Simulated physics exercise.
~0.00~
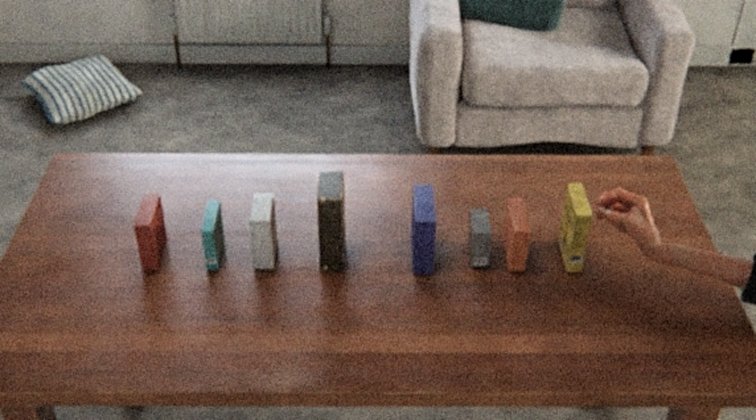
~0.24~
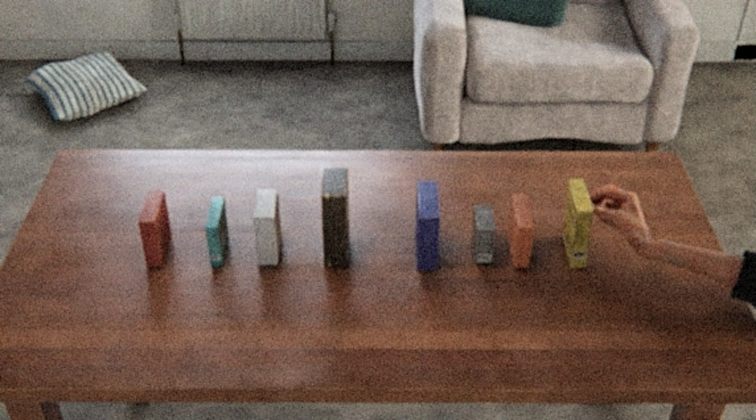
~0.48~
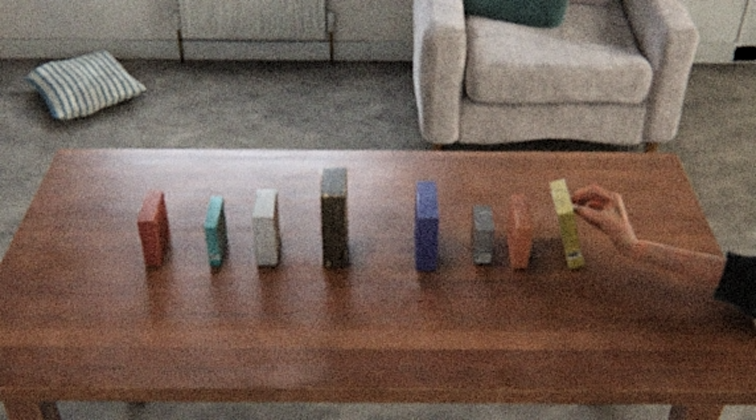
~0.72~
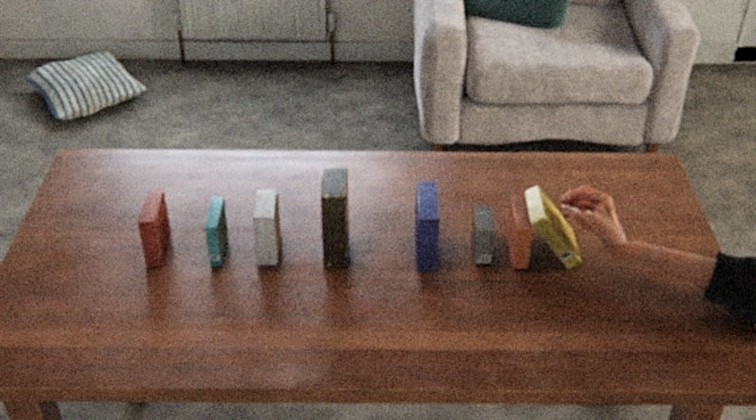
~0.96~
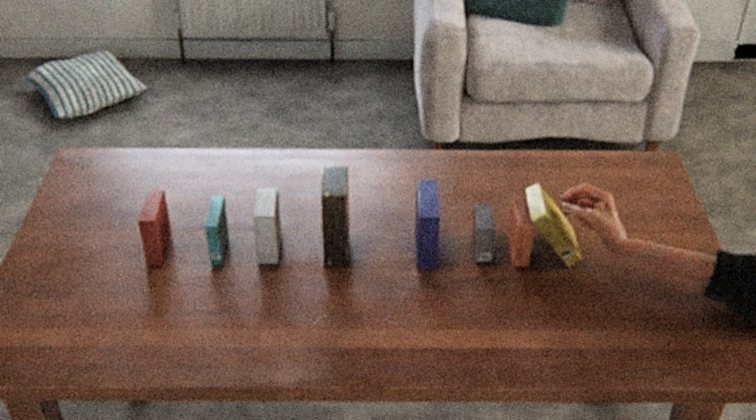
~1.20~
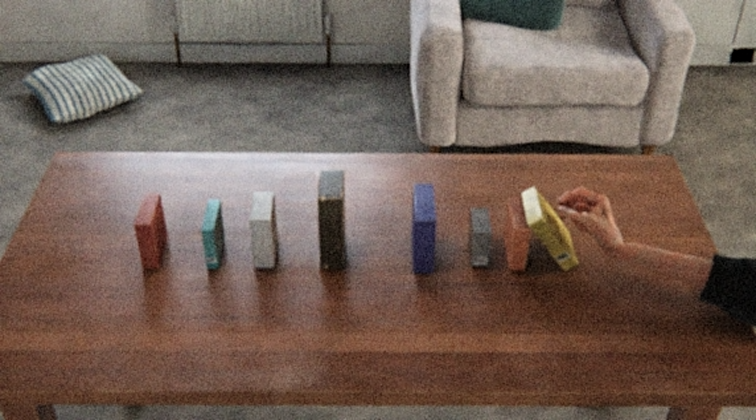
A hand reached in from the right and tipped the yellow packet leftward until it leaned against the orange block beside it. The orange block and the rest of the row on the wooden table, including the turquoise packet, stayed standing.
